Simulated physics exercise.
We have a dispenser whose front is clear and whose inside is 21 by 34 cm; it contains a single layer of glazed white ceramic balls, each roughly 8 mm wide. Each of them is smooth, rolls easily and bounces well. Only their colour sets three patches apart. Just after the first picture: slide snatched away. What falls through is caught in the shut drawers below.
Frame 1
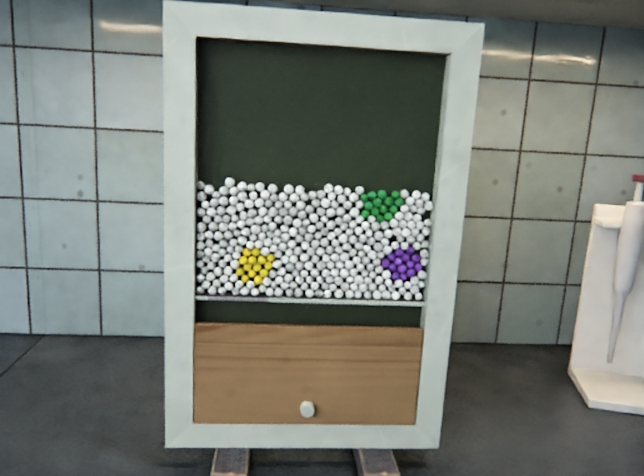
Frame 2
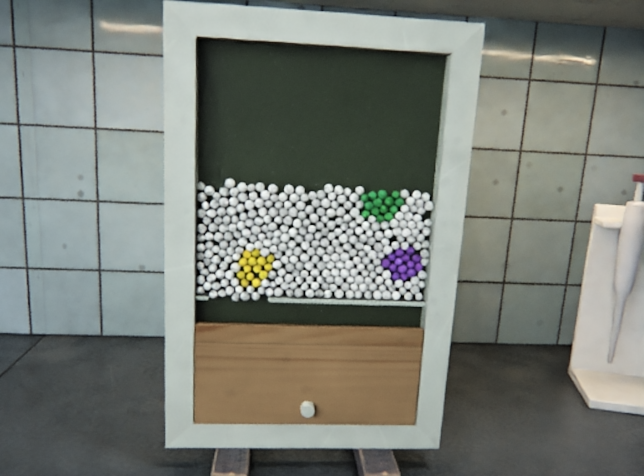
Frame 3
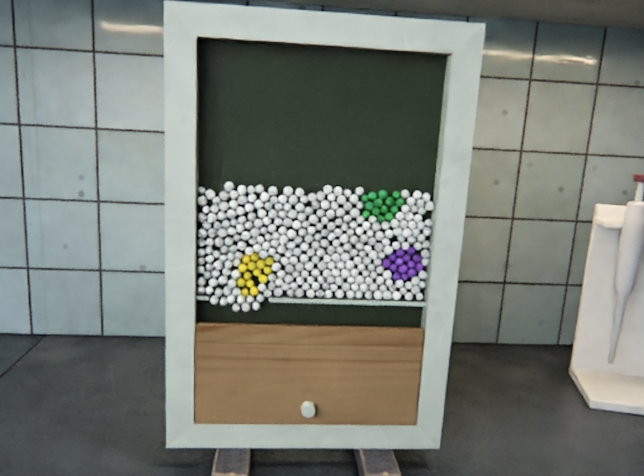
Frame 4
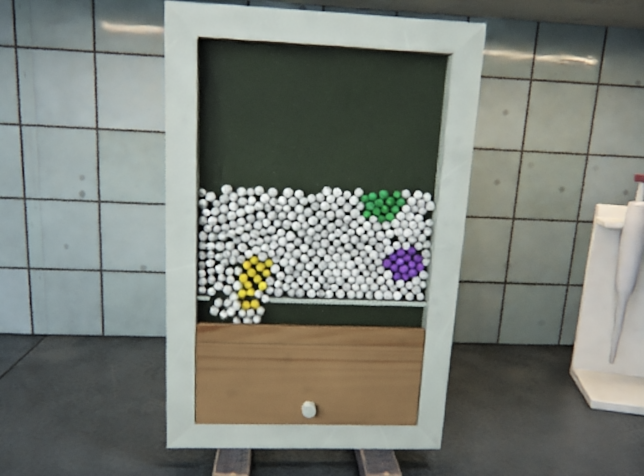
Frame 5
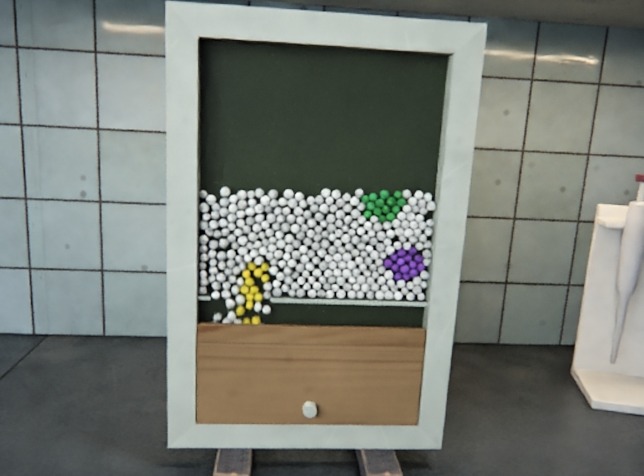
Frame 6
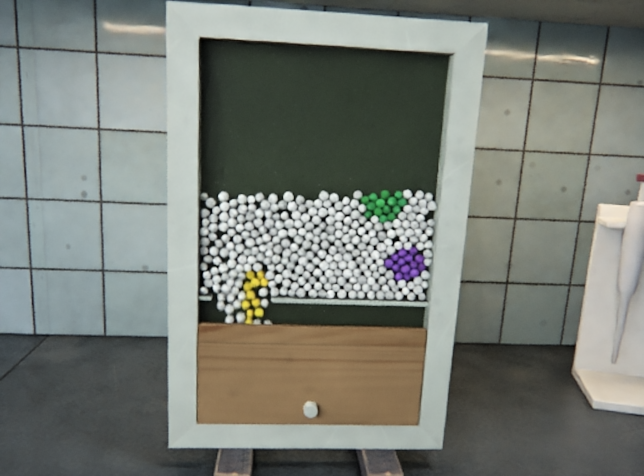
A pale-framed dispenser of white balls with yellow, green and purple patches, the yellow patch sinking as balls drain through a gap at lower left.
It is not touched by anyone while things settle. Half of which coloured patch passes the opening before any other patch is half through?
That is the yellow patch.
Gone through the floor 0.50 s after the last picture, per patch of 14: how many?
From green, 0; from purple, 0; from yellow, 14.
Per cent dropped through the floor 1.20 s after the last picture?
75 per cent, give or take.
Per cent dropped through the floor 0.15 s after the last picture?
At that moment some 25 per cent has gone out below.
Then, 0.15 s after the last picture, 25 % are out; out of 14, green 0, purple 0, yellow 14.
Then, 0.50 s after the last picture, 55 % are out; out of 14, green 0, purple 0, yellow 14.
Then, 1.20 s after the last picture, 75 % are out; out of 14, green 10, purple 0, yellow 14.
All still 3.9 s after it, 85 % are out; out of 14, green 14, purple 0, yellow 14; half out at green 0.99 s, purple never, yellow 0.04 s.
